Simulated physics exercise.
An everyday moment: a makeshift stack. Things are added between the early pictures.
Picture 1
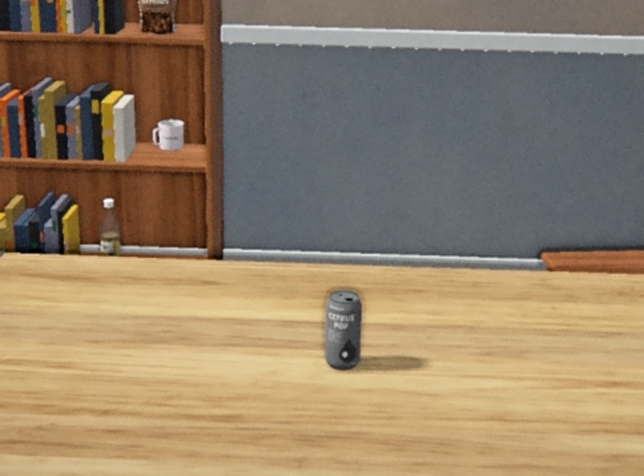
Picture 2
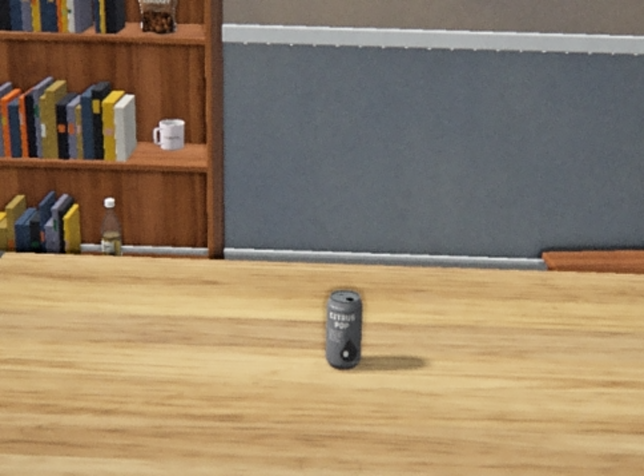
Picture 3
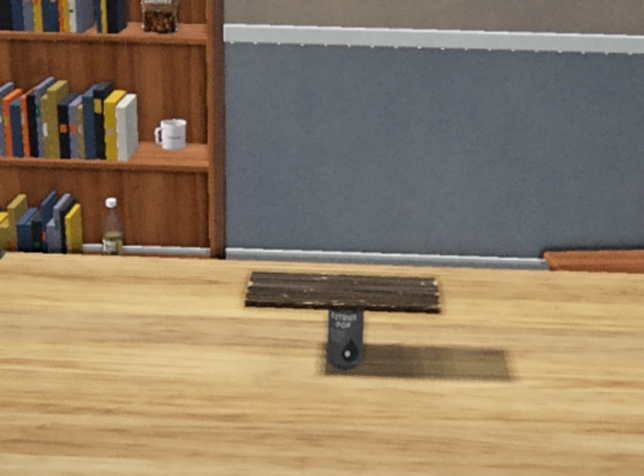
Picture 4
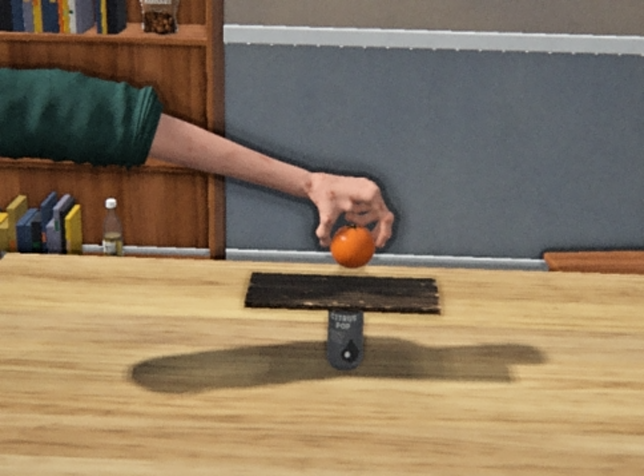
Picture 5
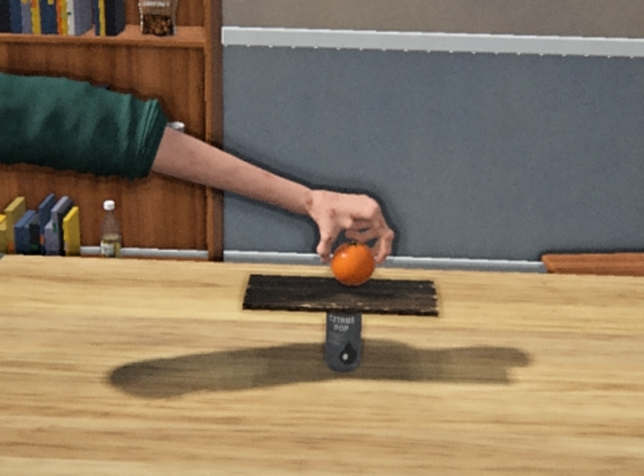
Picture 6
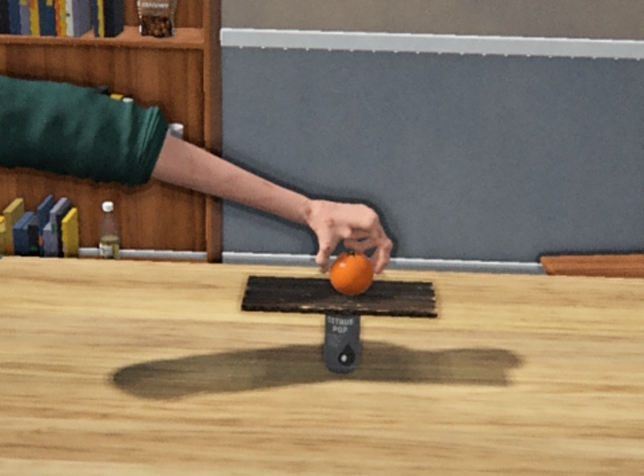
A hand in a green sleeve lowered an orange tomato onto a dark board balanced across a gray can on a wooden table, after the board had appeared there, and kept hold of it.
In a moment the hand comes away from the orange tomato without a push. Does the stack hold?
In the end the stack holds.
Then, 0.50 s on from there, no change.
Then, 1.10 s on from there, things are still on the move.
Then, 1.70 s on from there, no change.
Then, 2.30 s on from there, things are still on the move.
In the end, all 3 unmoved. At the end, from the last picture's camera, orange tomato near (353, 274). The stack stays up.
